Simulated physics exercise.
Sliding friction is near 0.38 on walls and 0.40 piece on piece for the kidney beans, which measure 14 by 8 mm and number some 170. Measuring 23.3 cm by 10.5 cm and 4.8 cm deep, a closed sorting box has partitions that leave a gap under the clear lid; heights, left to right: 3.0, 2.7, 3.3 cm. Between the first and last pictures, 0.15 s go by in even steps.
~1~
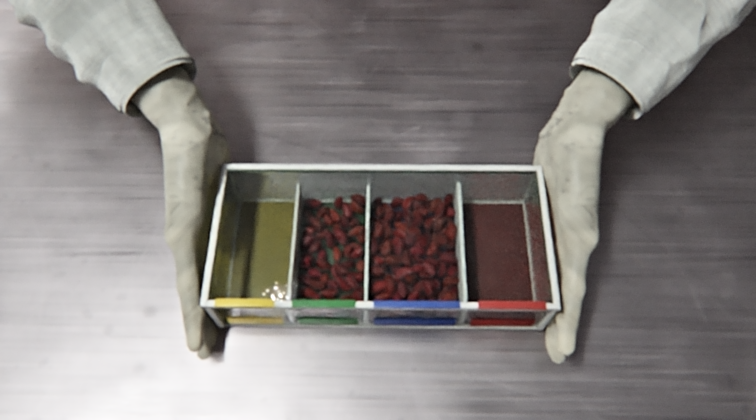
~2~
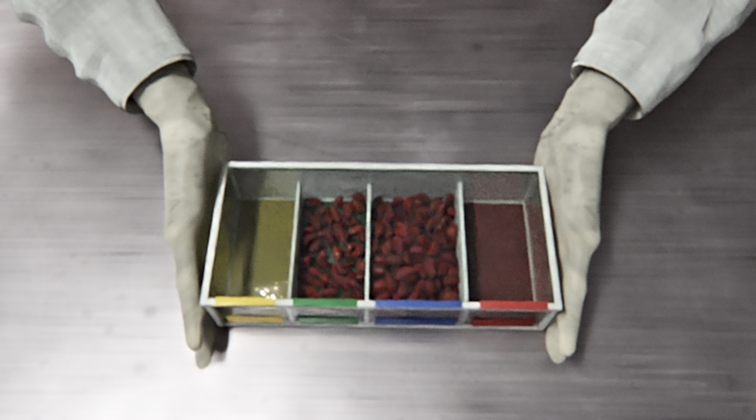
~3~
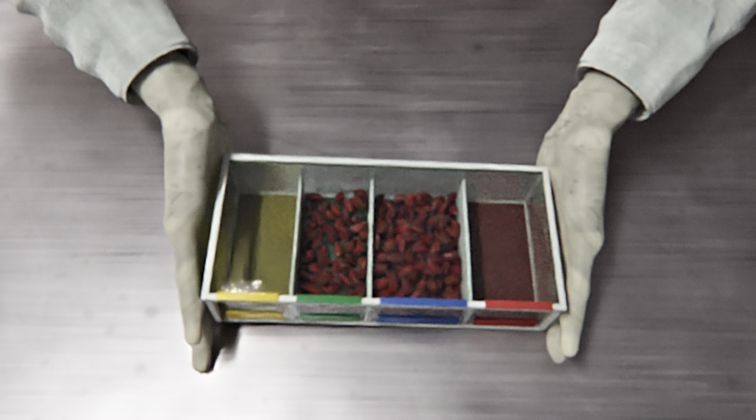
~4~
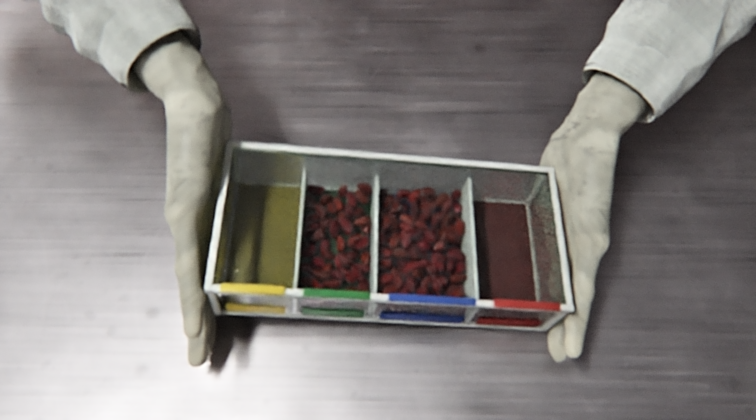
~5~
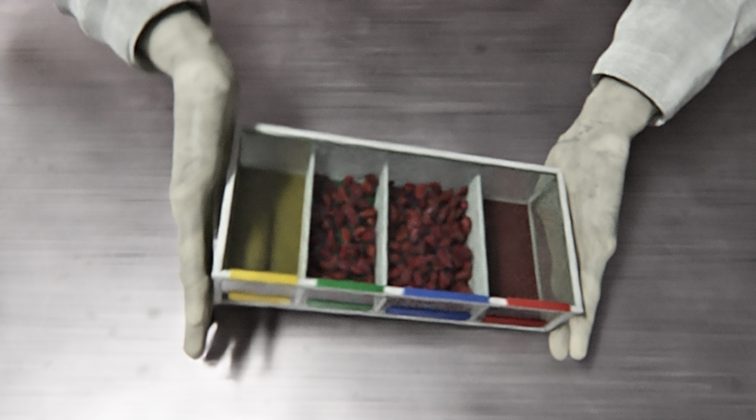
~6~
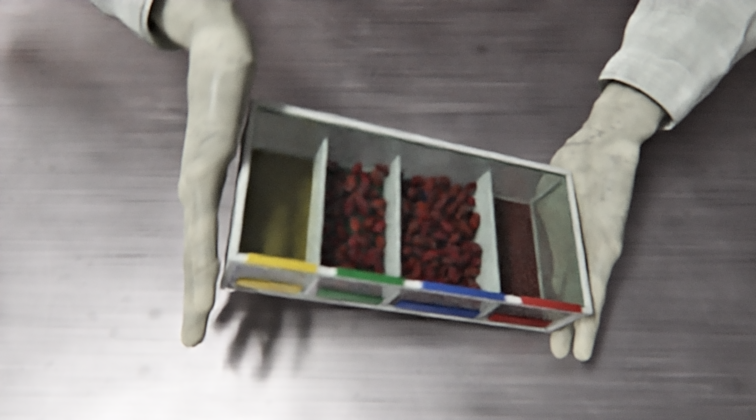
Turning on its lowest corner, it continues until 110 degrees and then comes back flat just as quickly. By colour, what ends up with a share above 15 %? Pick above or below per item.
Red = above; blue = above; green = below; yellow = below.
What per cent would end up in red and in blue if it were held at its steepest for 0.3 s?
In per cent: Red 25, blue 75.
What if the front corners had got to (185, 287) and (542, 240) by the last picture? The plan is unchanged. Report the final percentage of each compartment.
Red 0 %, blue 20 %, green 45 %, yellow 35 %.
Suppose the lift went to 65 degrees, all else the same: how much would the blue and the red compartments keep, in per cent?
Result - blue 65 %, red 15 %.
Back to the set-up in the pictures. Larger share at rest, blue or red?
Blue comes out ahead.
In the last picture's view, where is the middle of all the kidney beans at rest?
Estimated resting centre: Around (441, 261).
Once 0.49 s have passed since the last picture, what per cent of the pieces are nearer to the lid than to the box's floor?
About 80 per cent.
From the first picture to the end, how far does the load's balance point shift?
4.0 cm or thereabouts.
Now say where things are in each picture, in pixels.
The first picture shows box tilt 0 degrees, front corners at (208, 301) and (553, 304); blue 70 %, green 30 %.
The second picture shows box tilt 1 degrees, front corners at (208, 300) and (555, 305).
The third picture shows box tilt 4 degrees, front corners at (209, 294) and (559, 305), lowest corner right front.
The fourth picture shows box tilt 8 degrees, front corners at (212, 286) and (566, 306), lowest corner right front.
The fifth picture shows box tilt 14 degrees, front corners at (221, 272) and (575, 307), lowest corner right front.
The sixth picture shows box tilt 21 degrees, front corners at (236, 255) and (585, 309), lowest corner right front; blue 70 %, green 30 %.
Then, 0.49 s after the last picture, tilt 109 degrees; red 10 %, blue 75 %, green 15 %.
Then, 0.81 s after the last picture, tilt 47 degrees; red 20 %, blue 75 %.
Then, 1.23 s after the last picture, tilt 0 degrees; red 20 %, blue 75 %.
In the end, red 20 %, blue 75 %, green 0 %, yellow 0 %.
